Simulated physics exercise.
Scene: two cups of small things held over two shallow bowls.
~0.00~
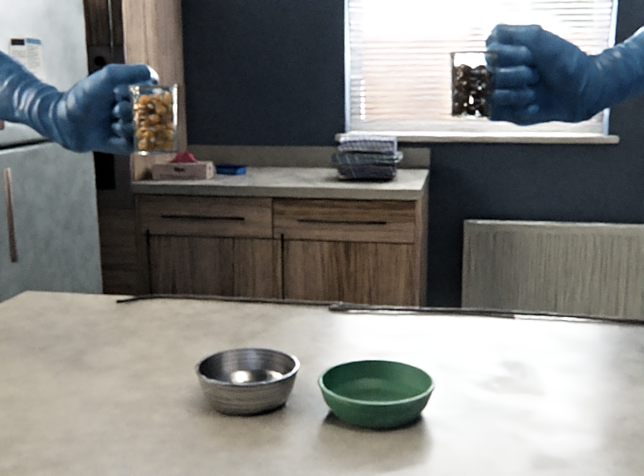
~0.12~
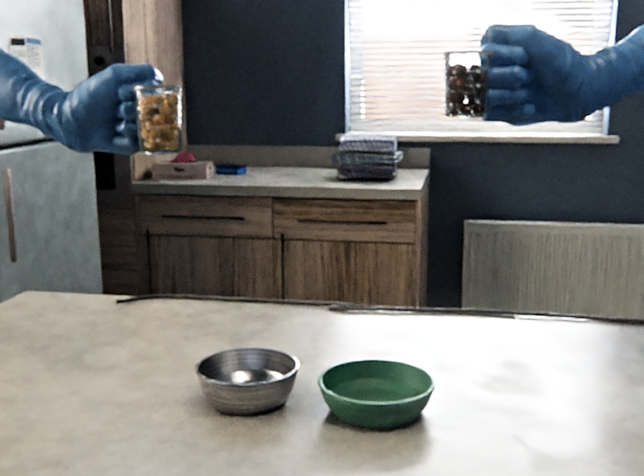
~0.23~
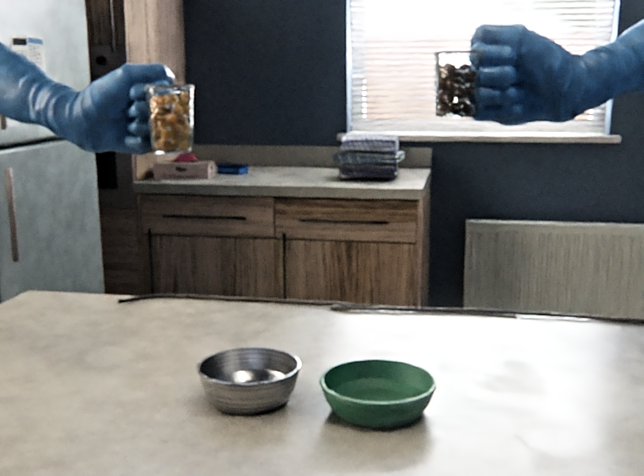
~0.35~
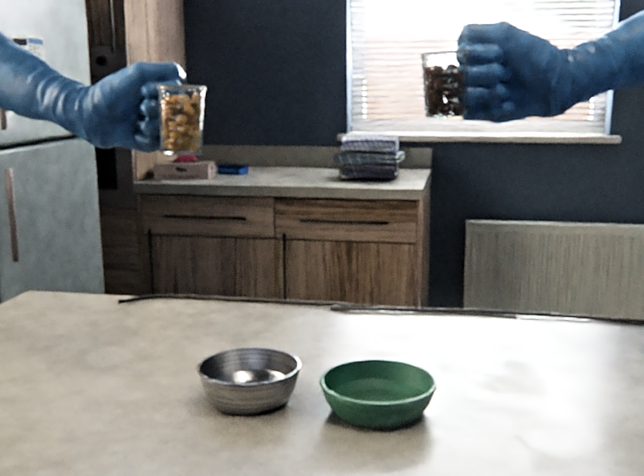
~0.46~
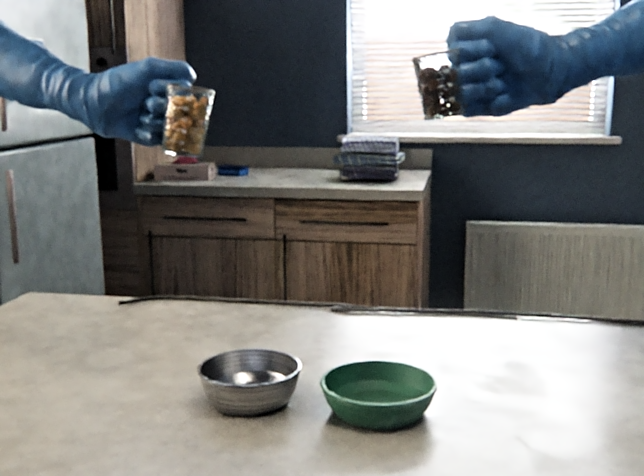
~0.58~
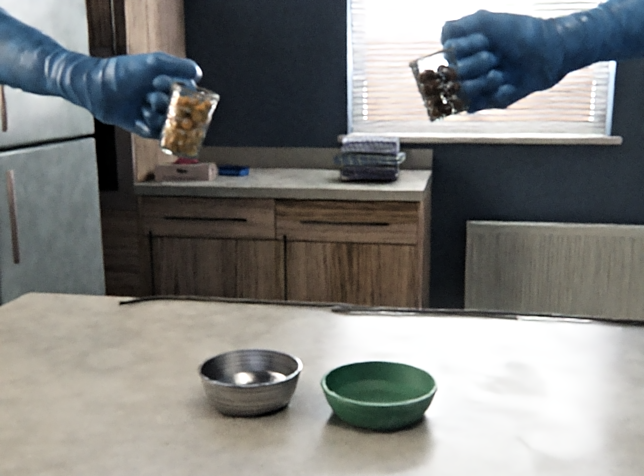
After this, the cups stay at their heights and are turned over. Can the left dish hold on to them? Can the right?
Outcome: Left dish lets a few escape, right dish lets a few escape.
Around 1.04 s, left, all still in the cup; right, all still in the cup.
Around 1.54 s, left, nearly all still in the cup, a stray few in the air; right, nearly all still in the cup, a stray few in the air.
Around 2.13 s, left, about two thirds in the dish, a small part outside the dish, about a third in the air; right, about half in the dish, a stray few outside the dish, about half in the air.
Finally (3.1 s), left, most in the dish, a small part outside the dish; right, about two thirds in the dish, about a quarter outside the dish.
